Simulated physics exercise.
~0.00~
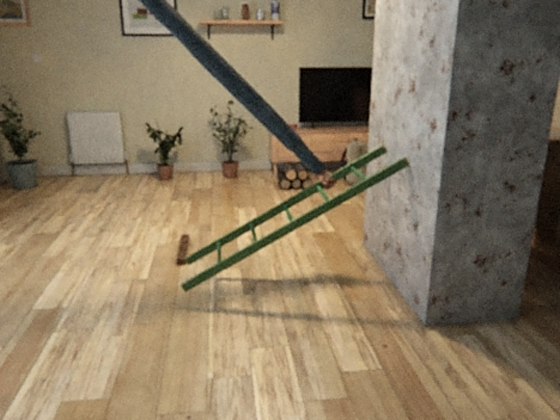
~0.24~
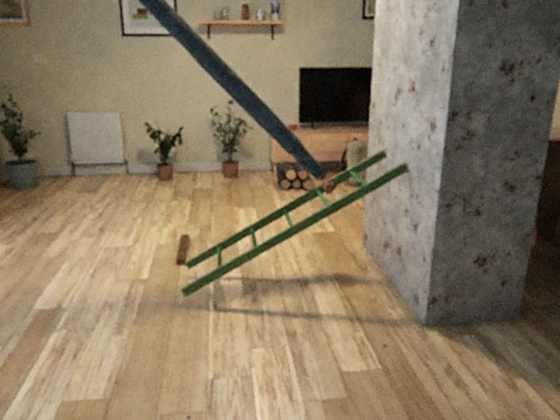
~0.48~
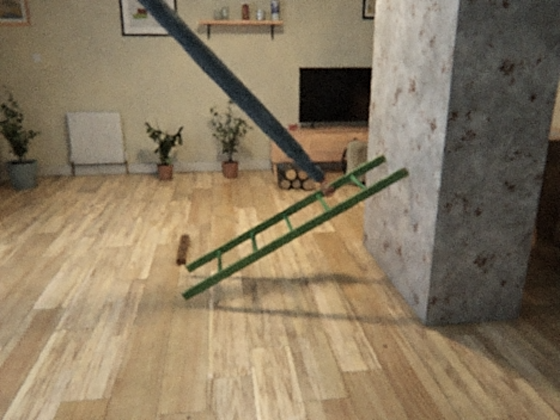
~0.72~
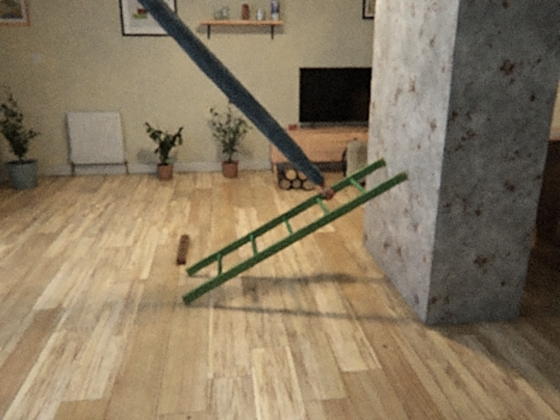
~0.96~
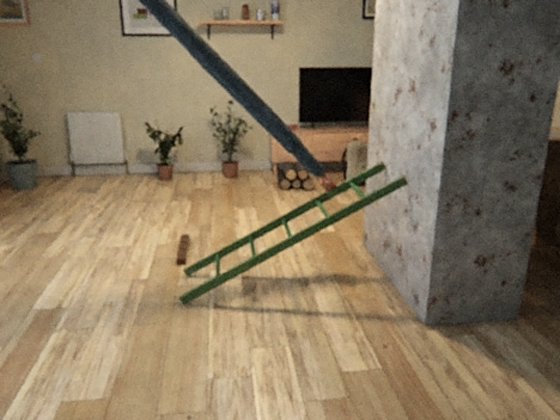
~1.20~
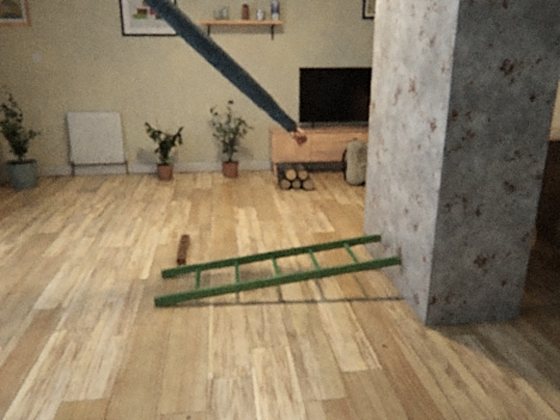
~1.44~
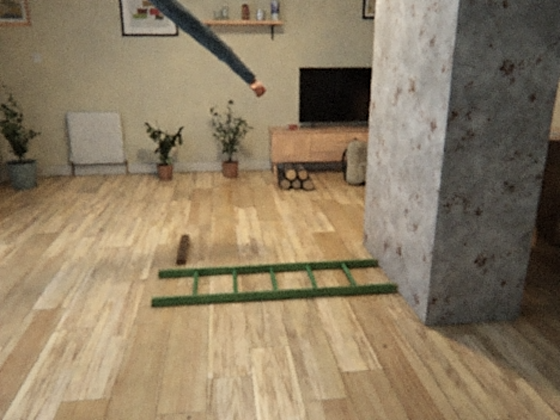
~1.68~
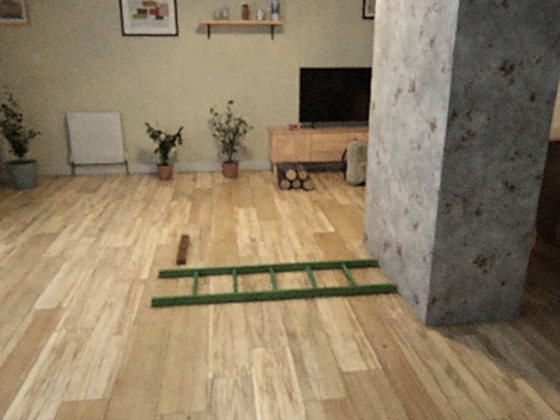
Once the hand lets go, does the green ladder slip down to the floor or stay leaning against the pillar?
It slips down to the floor. Its feet slide out to the left, and it ends up lying flat beside the pillar.
A green ladder is lowered slightly by a blue-sleeved arm until it leans against a grey pillar, near a small strip of wood on the floor. The hand lets go and withdraws, and the ladder's feet slide out to the left as it drops flat on the floorboards.
